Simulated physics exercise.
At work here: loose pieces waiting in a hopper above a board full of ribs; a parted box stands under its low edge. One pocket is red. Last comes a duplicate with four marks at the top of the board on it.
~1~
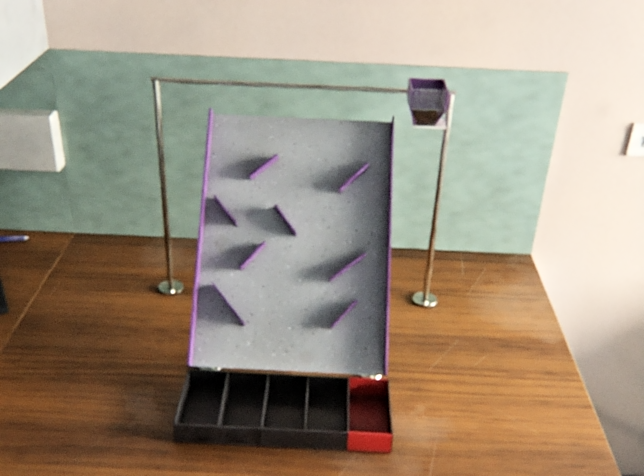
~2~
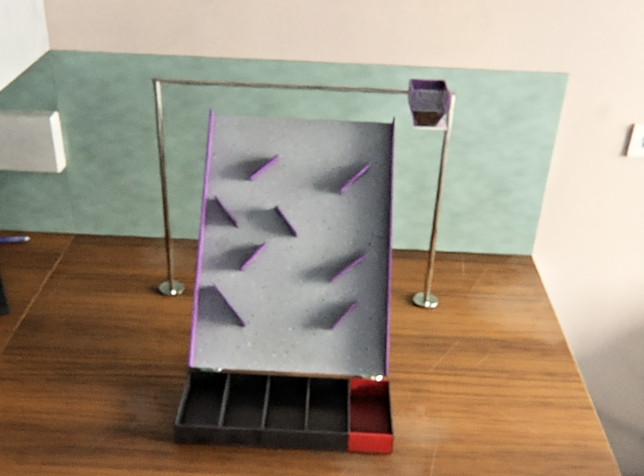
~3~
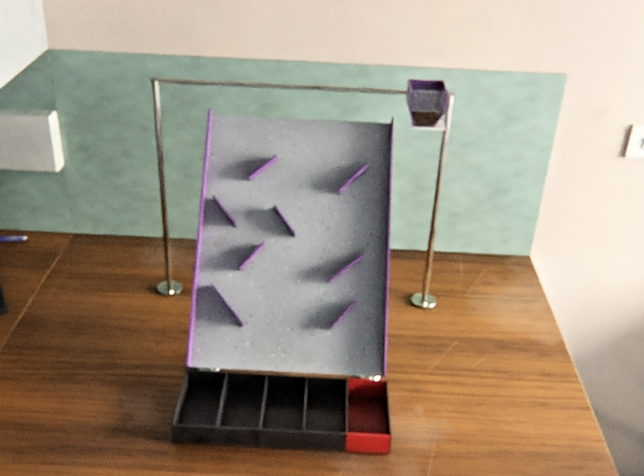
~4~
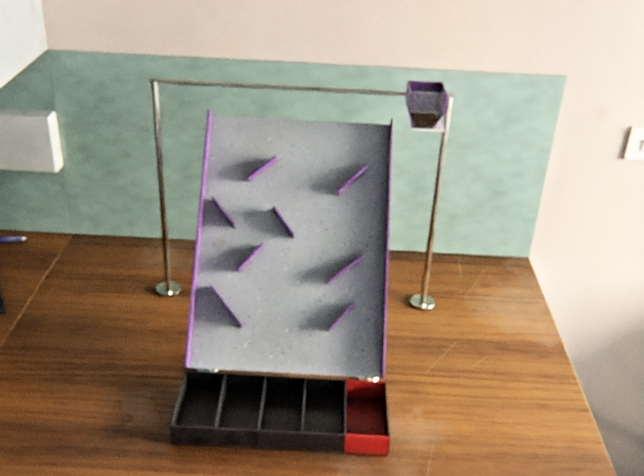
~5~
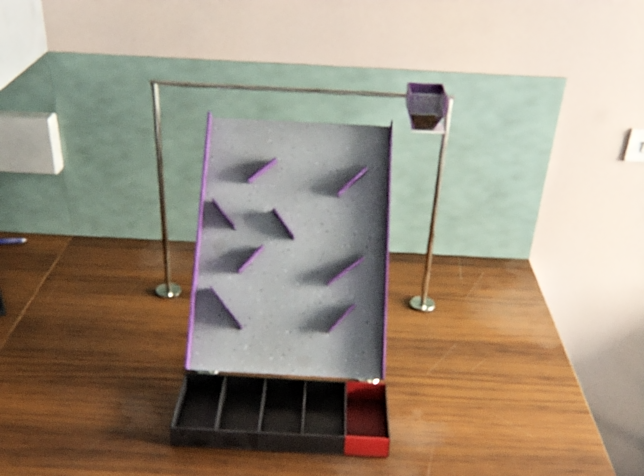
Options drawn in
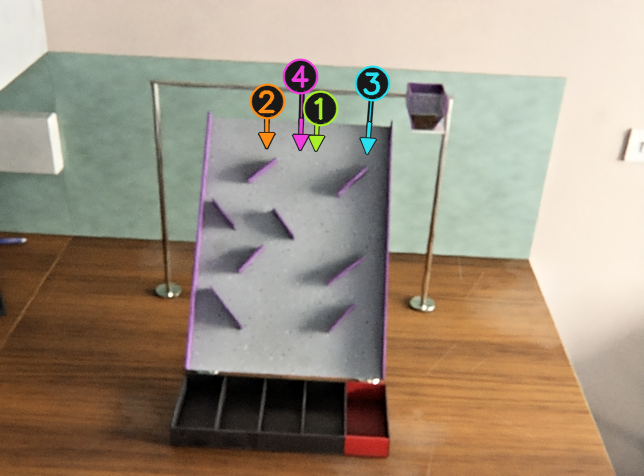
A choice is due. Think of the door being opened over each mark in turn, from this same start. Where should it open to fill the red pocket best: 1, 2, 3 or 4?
I would pick mark 3.
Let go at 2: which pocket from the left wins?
It is the third one.
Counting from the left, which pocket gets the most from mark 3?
It is the fifth one.
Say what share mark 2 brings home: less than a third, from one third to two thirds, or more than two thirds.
Less than a third.
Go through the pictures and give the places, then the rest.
The first frame shows hopper (425, 115), allspice berries, door shut.
The second frame shows ribs (251, 177) to (278, 155), (340, 190) to (369, 164), (215, 196) to (237, 223).
The third frame shows ribs (274, 205) to (295, 234), (239, 268) to (264, 242), (329, 280) to (365, 254).
The fourth frame shows ribs (210, 284) to (241, 325), (329, 329) to (355, 303).
The fifth frame shows red pocket (367, 445), number 5 of 5 from the left.
On the marked copy, mark 1 meets the board at (316, 145); mark 2 meets the board at (266, 142); mark 3 meets the board at (367, 148); mark 4 meets the board at (300, 144).
If 1 is chosen, not one piece in the red pocket, almost all in other pockets, just a few outside the box.
If 2 is chosen, not one piece in the red pocket, every piece in other pockets.
If 3 is chosen, roughly half in the red pocket, roughly half in other pockets, just a few outside the box.
If 4 is chosen, not one piece in the red pocket, almost all in other pockets, about a tenth outside the box.
